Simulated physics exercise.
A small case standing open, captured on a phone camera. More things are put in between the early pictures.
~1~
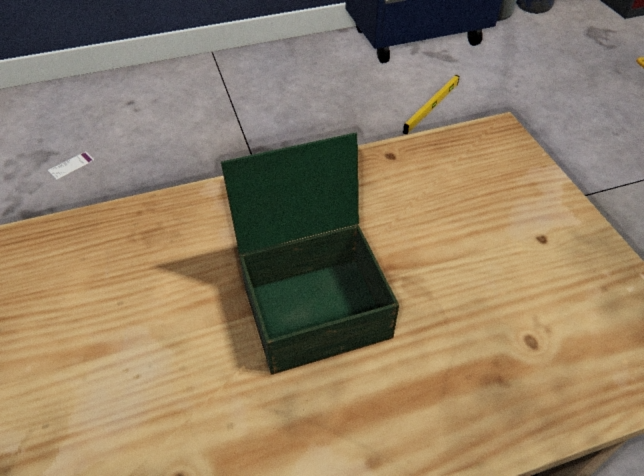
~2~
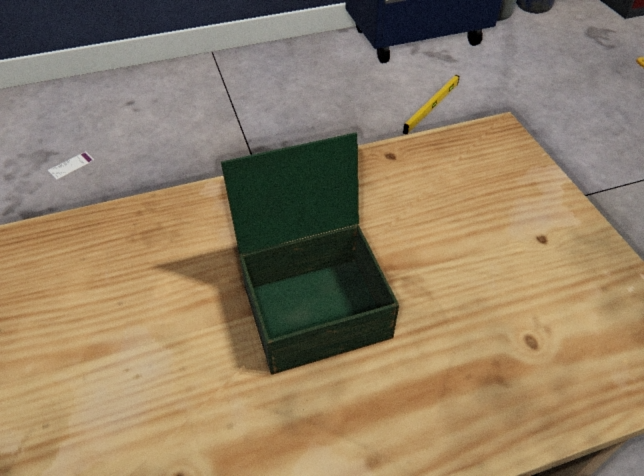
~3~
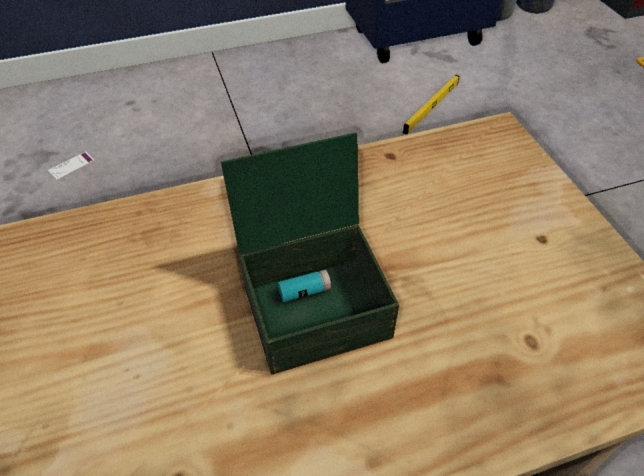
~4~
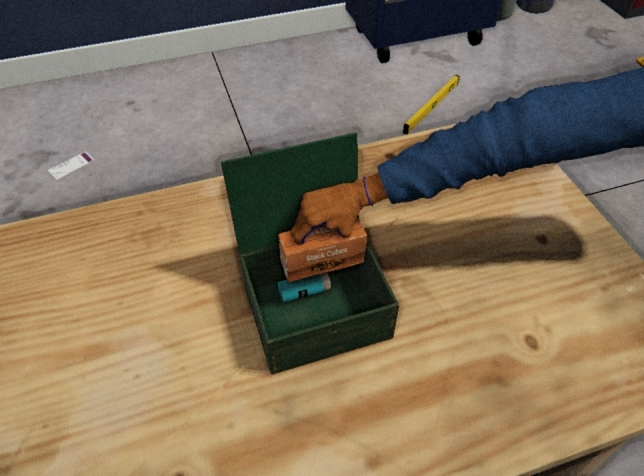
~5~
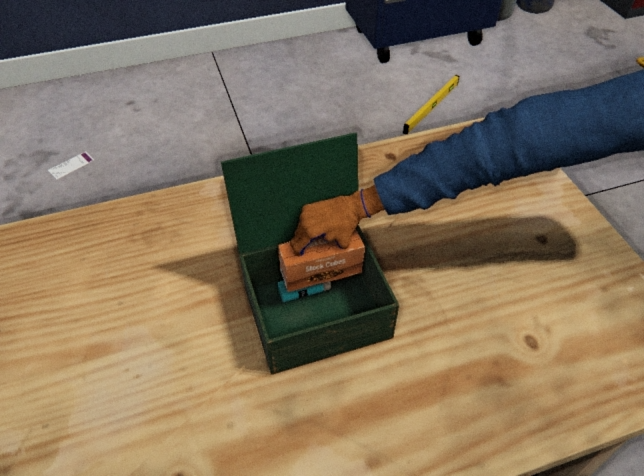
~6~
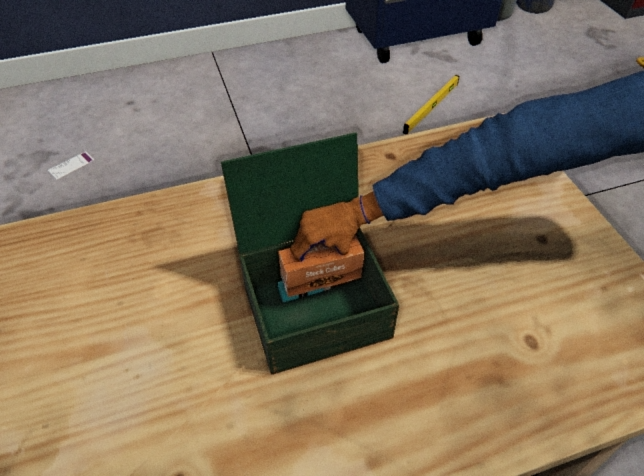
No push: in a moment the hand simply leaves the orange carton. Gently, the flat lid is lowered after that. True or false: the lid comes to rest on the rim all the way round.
True.
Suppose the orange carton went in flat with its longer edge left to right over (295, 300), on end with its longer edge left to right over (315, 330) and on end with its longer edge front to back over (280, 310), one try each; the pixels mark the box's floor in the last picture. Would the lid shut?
On the first go the lid comes to rest closed, on the second it is stopped short, on the third it is stopped short.
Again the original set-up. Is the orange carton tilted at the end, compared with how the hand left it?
The orange carton ends up leaning.
Then, 1.20 s later than the last frame, lid starting down; orange carton on its side near (334, 314); turquoise shaker moved a little.
Then, 1.80 s later than the last frame, lid 32° above the rim; orange carton on its side near (334, 314); turquoise shaker moved a little.
When it is over, lid shut; lying over in the box, orange carton; turquoise shaker as before. End places, in pixels of the last picture, orange carton near (334, 314).
